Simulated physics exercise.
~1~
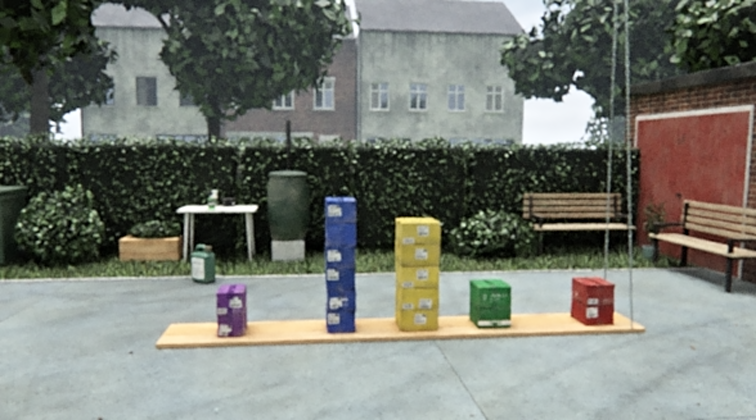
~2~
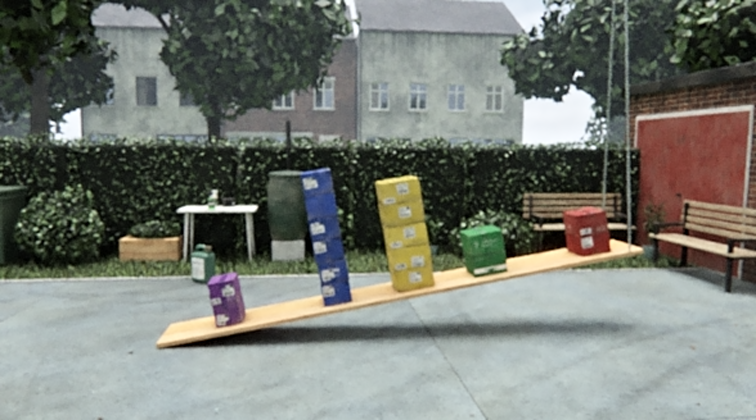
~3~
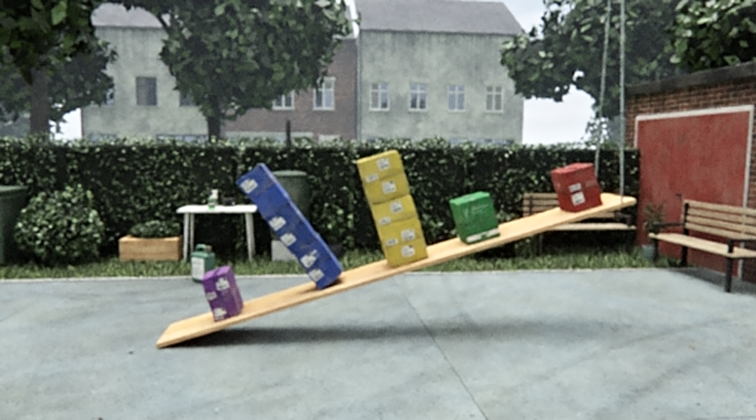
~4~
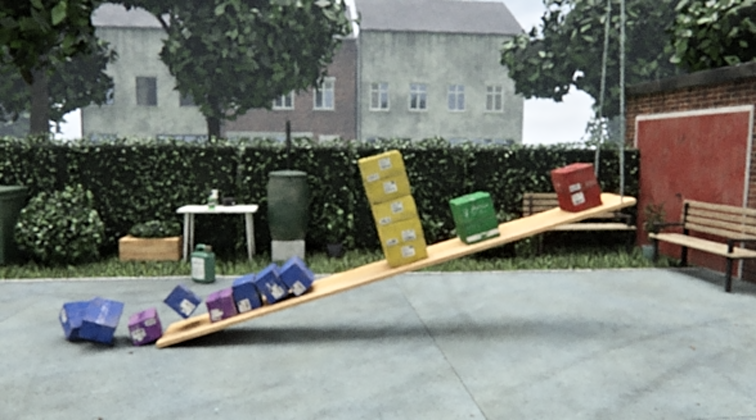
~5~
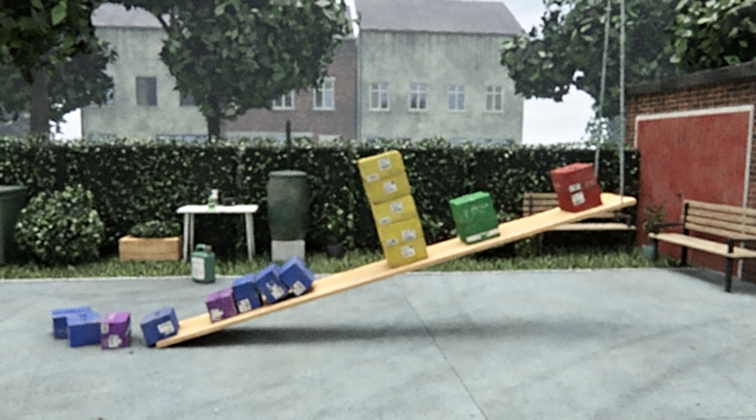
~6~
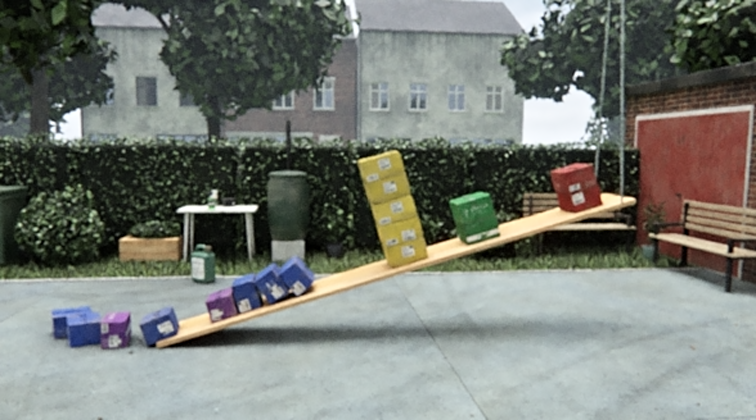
In a paved yard, a plank's right end rises, toppling the blue and purple stacks leftward.
